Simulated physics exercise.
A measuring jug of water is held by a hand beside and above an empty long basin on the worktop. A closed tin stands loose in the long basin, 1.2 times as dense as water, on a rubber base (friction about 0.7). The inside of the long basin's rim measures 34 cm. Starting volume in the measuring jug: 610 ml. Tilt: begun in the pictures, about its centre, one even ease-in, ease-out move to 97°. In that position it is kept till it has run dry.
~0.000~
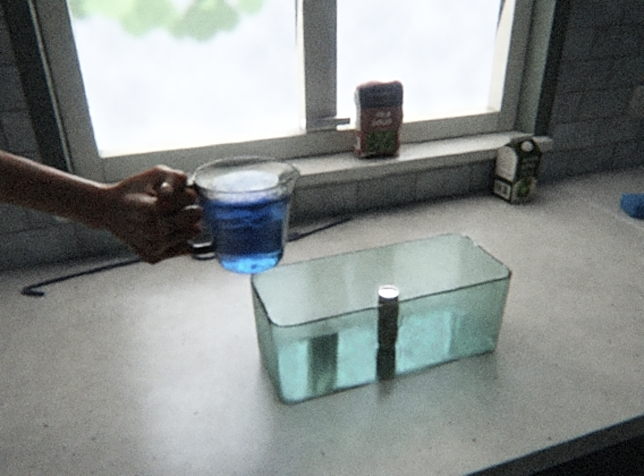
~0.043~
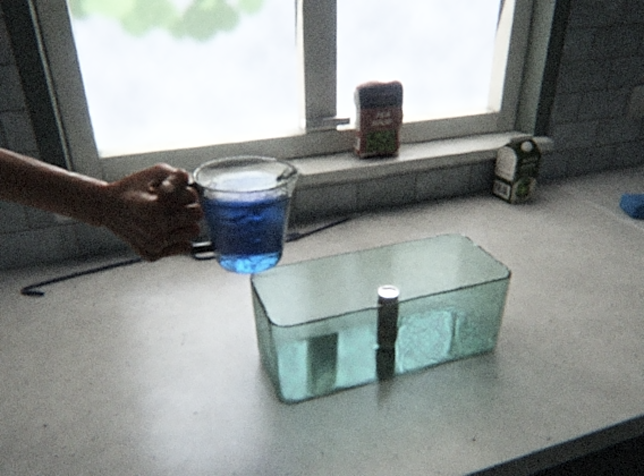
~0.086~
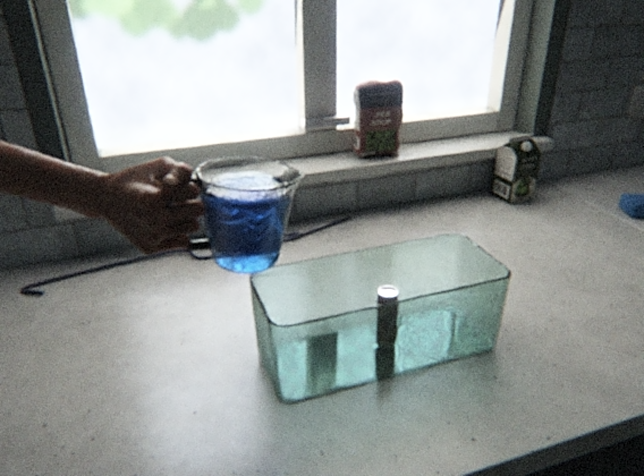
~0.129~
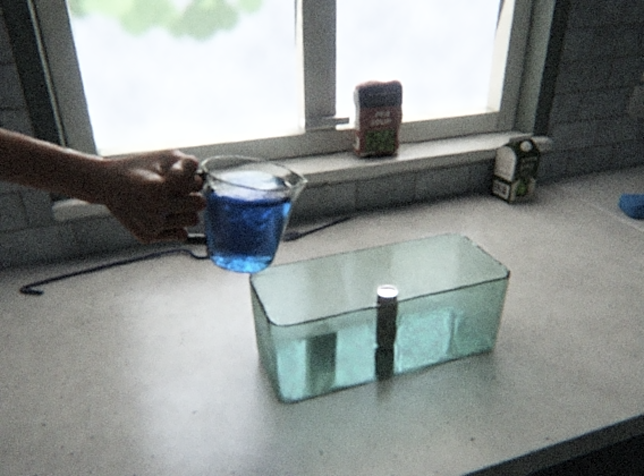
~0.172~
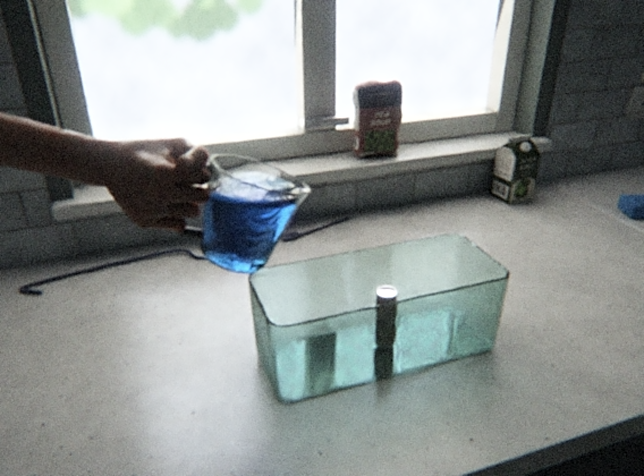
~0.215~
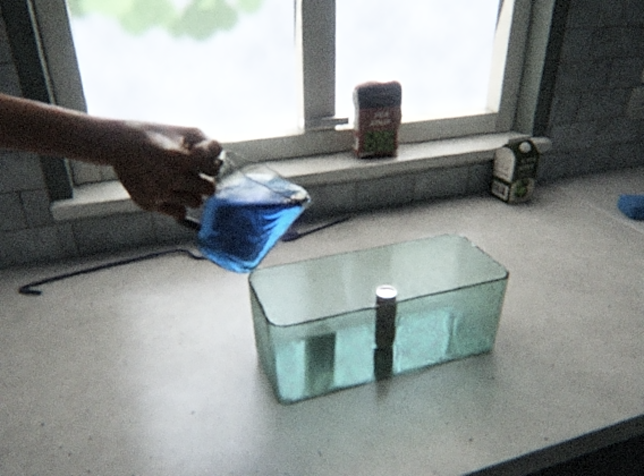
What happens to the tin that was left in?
I expect it will stay vertical.
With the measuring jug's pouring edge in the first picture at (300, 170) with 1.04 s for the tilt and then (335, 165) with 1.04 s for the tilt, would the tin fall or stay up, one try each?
First it stays up; then it goes over.
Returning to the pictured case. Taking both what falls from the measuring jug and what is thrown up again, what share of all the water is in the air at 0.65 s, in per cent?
Estimated airborne part: Roughly 12 per cent.
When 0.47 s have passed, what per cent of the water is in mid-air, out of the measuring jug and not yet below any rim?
Near 26 per cent of it all.
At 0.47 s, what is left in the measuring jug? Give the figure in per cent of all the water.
Some 50 % of it is still there.
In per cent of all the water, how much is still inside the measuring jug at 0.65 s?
12 %.
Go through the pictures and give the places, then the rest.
In the first frame, tilt 0°; pouring edge (300, 168); surface from (199, 192) to (287, 179); the long basin's rim runs from (260, 300) to (487, 253); the tin's top is at (389, 294).
In the second frame, tilt 1°; pouring edge (301, 169); surface from (200, 191) to (288, 180).
In the third frame, tilt 6°; pouring edge (303, 172); surface from (201, 189) to (289, 182).
In the fourth frame, tilt 13°; pouring edge (307, 178); surface from (206, 187) to (293, 184).
In the fifth frame, tilt 22°; pouring edge (310, 188); surface from (209, 188) to (300, 185).
In the sixth frame, tilt 32°; pouring edge (313, 199); surface from (208, 201) to (309, 192); 1 per cent is over the edge.
By 0.47 s the tilt is 92° and 50 per cent is still to pour; the tin stands where it began.
By 0.65 s the tilt is 97° and 13 per cent is still to pour; the tin stands where it began.
By 0.84 s the tilt is 97° and 2 per cent is still to pour; the tin stands where it began.
By 1.05 s the tilt is 97° and 0 per cent is still to pour; the tin stands where it began.
At rest the tin stands where it began.
